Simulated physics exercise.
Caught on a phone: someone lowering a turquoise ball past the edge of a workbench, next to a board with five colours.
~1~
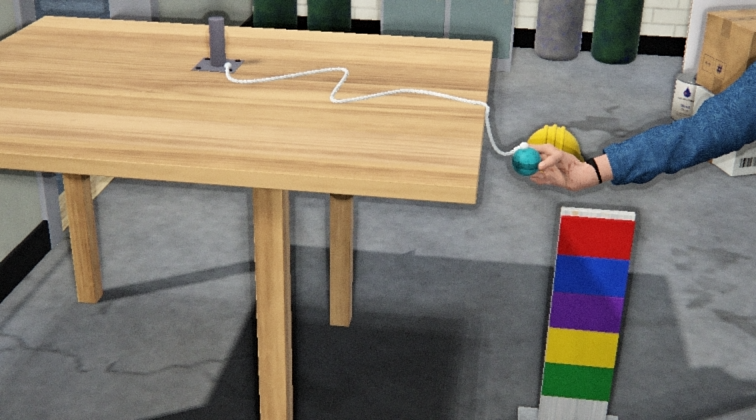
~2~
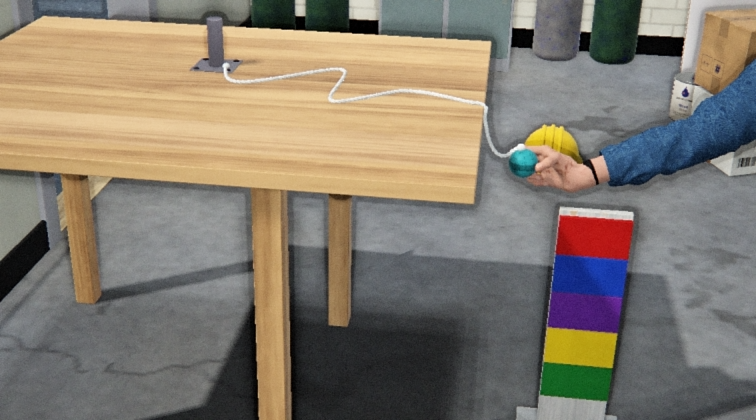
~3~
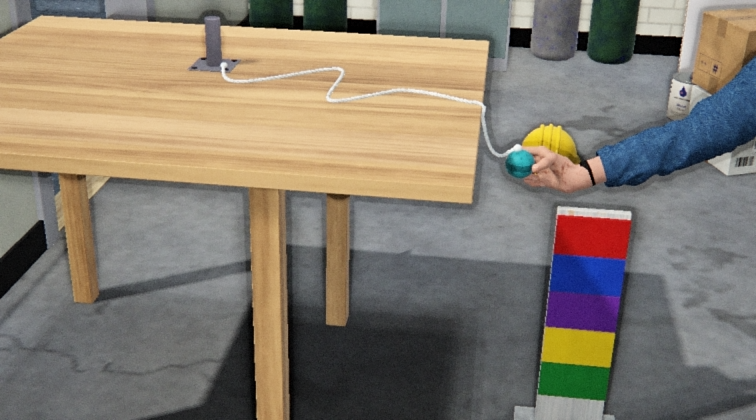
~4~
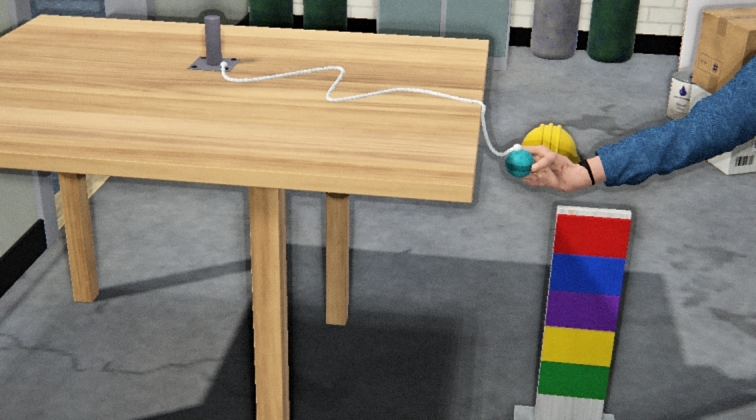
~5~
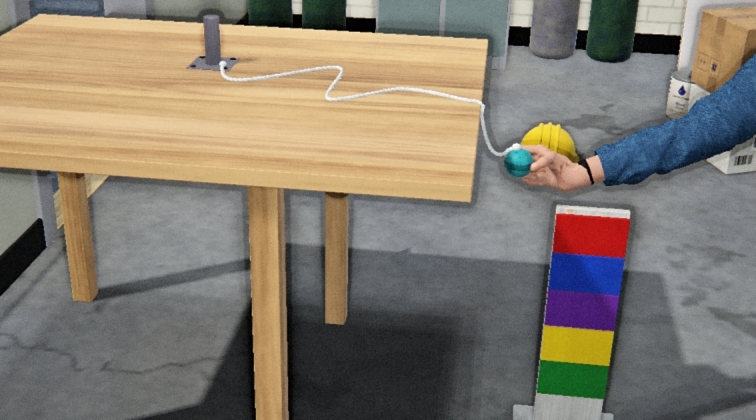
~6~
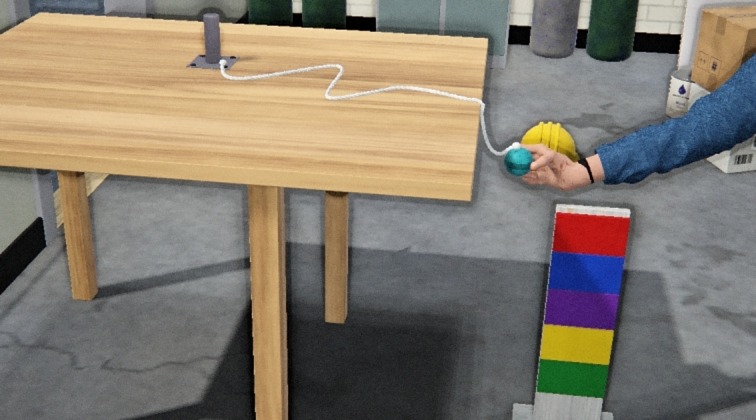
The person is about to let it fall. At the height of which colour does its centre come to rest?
The yellow one.
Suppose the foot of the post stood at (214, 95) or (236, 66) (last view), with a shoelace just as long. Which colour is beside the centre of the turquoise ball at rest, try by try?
It would be green; green.
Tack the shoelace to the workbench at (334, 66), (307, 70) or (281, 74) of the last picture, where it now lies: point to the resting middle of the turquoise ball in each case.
About (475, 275), (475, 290) and (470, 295).
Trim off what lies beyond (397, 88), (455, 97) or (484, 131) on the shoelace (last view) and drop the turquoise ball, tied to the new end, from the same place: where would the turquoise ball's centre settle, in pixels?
In that order: (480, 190), (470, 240) and (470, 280).
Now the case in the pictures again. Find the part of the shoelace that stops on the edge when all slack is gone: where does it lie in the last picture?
That spot is around (329, 98).
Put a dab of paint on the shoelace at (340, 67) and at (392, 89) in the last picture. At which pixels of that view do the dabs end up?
Near (385, 82) and (477, 164).
Early on, ball near (500, 299); level with purple.
Midway, ball near (440, 313); level with yellow.
Near the end, ball near (483, 329); level with yellow.
Finally, ball near (461, 320); level with yellow. The shoelace holds its middle at yellow.
